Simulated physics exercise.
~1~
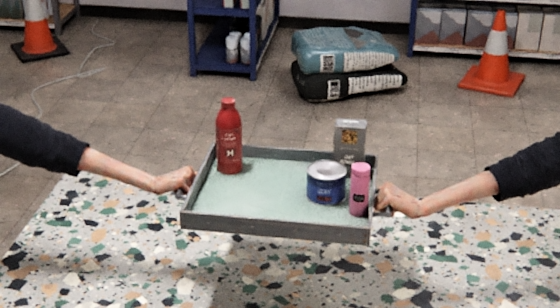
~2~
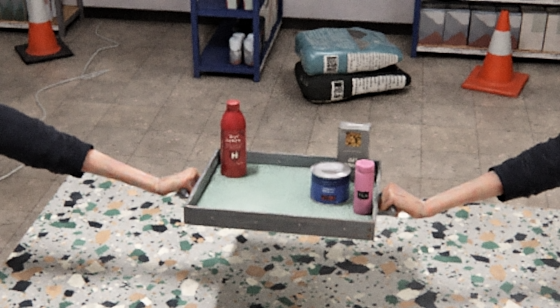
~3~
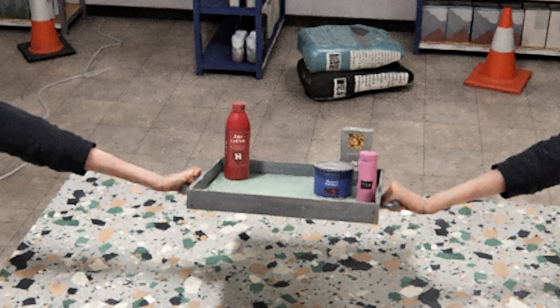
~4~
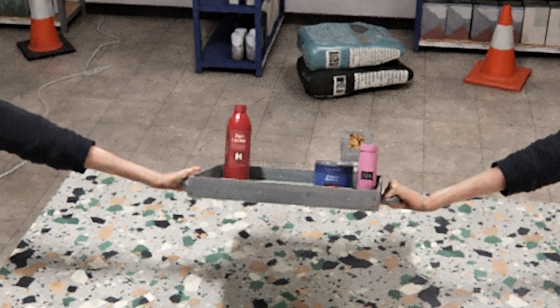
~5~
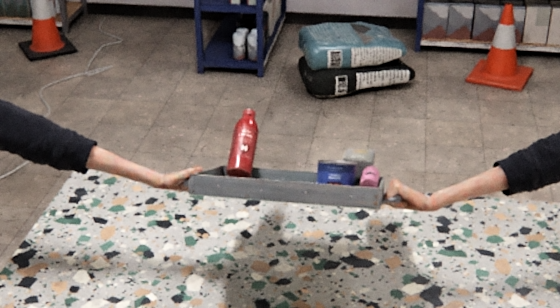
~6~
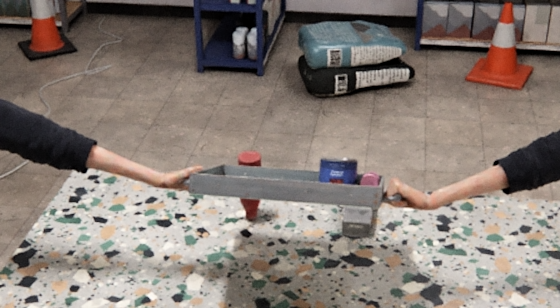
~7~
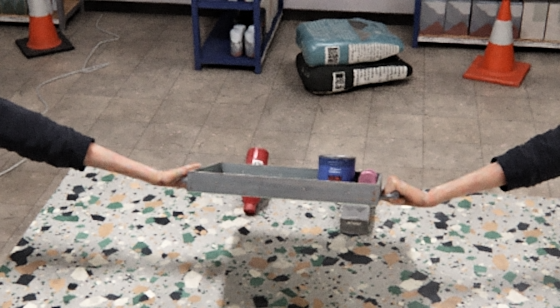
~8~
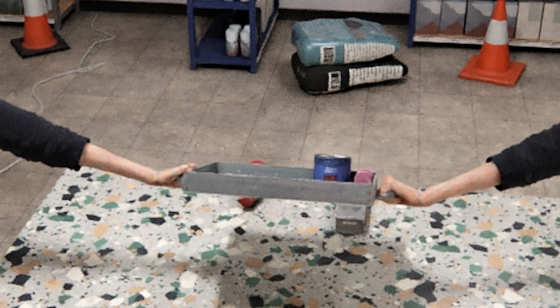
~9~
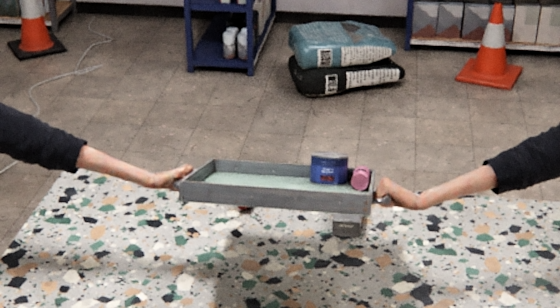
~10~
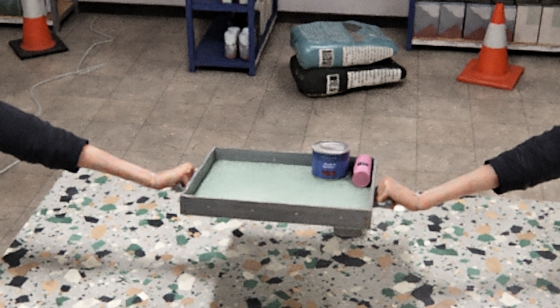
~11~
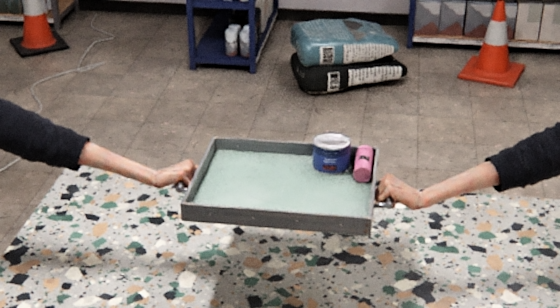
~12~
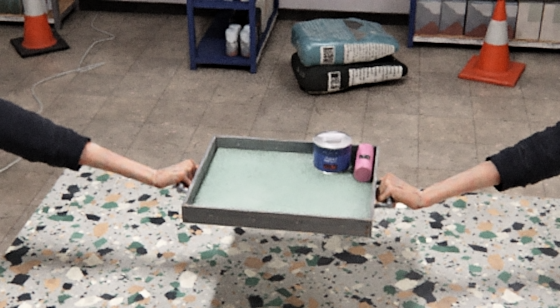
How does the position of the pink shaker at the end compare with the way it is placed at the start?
The pink shaker stands upright at the start, but by the end it is lying on its side on the tray.
